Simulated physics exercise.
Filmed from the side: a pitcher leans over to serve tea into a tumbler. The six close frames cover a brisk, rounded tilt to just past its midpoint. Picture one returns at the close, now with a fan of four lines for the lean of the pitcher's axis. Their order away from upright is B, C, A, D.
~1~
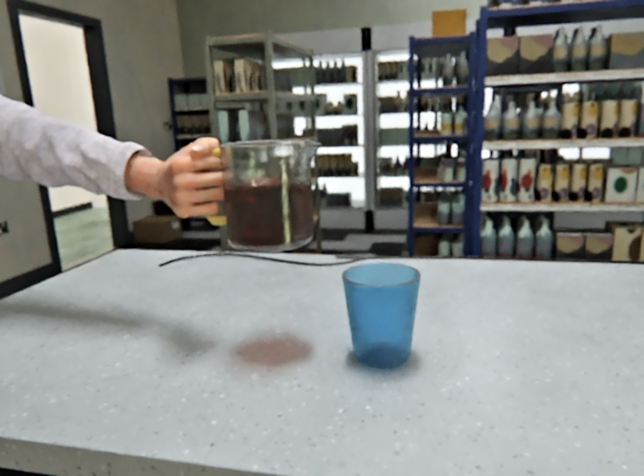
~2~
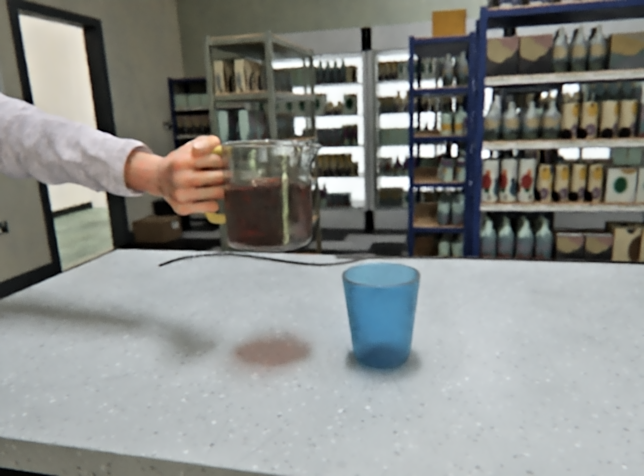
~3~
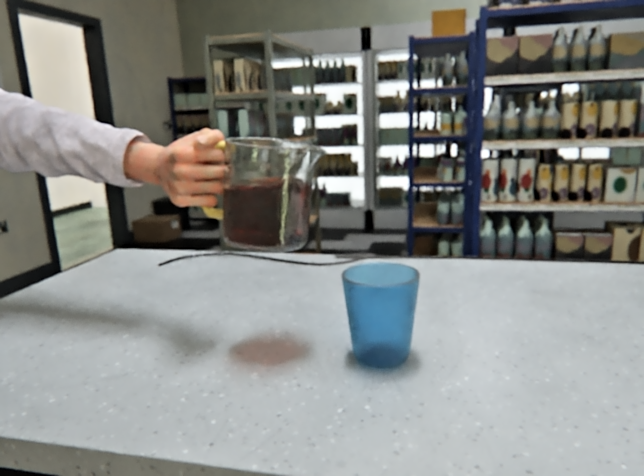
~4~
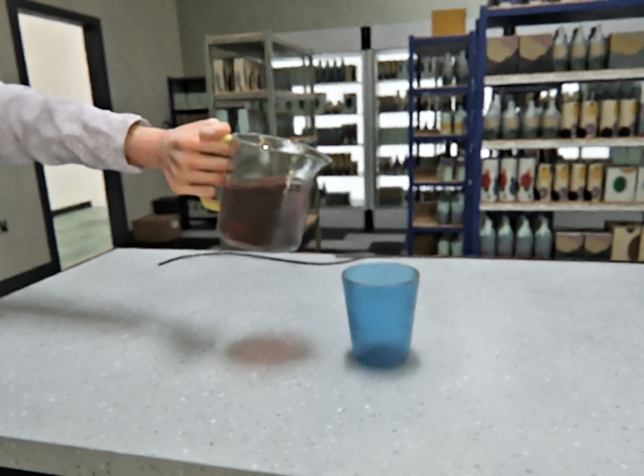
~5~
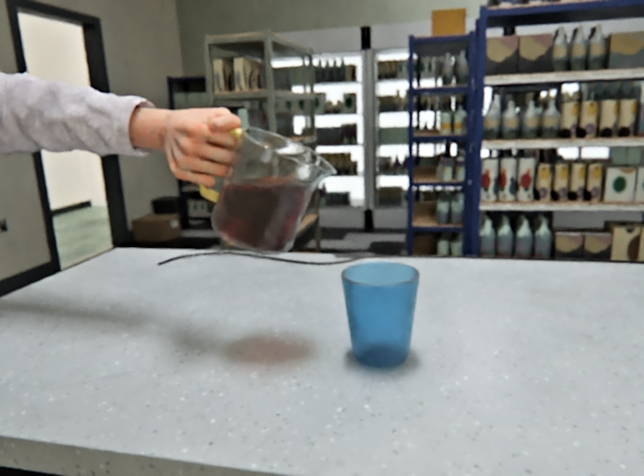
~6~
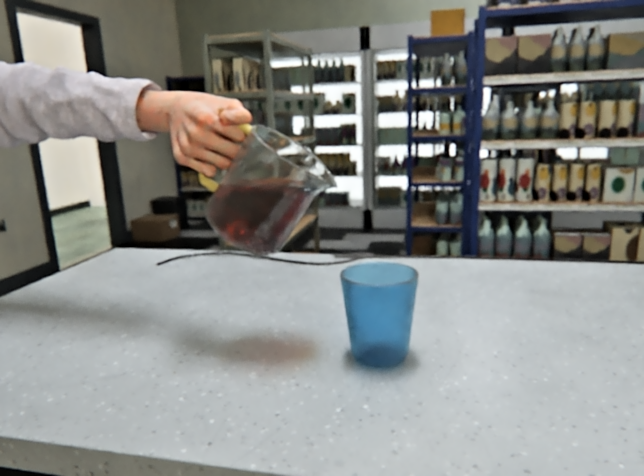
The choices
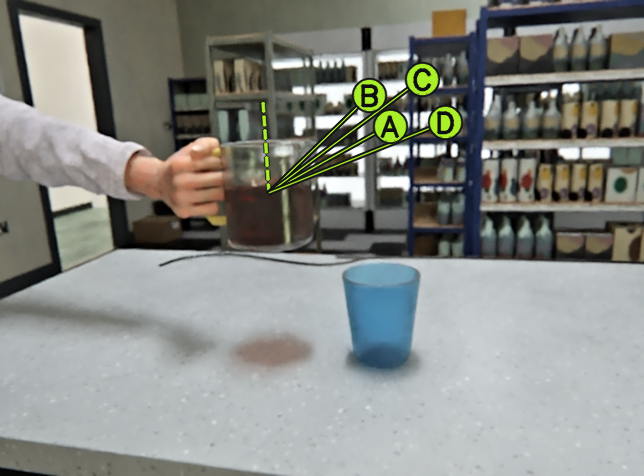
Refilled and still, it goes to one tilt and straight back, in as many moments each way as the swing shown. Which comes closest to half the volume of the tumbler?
The answer is mark D.
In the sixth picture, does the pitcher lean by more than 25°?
Yes.
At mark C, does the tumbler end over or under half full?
Under.
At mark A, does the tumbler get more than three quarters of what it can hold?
No, less.
On the marked copy, A at (375, 133); B at (357, 107); C at (408, 88); D at (429, 128).
Choosing A, the tumbler ends with about 34 % of what it can hold.
Choosing B, the tumbler ends with about 9 % of what it can hold.
Choosing C, the tumbler ends with about 19 % of what it can hold.
Choosing D, the tumbler ends with about 50 % of what it can hold.
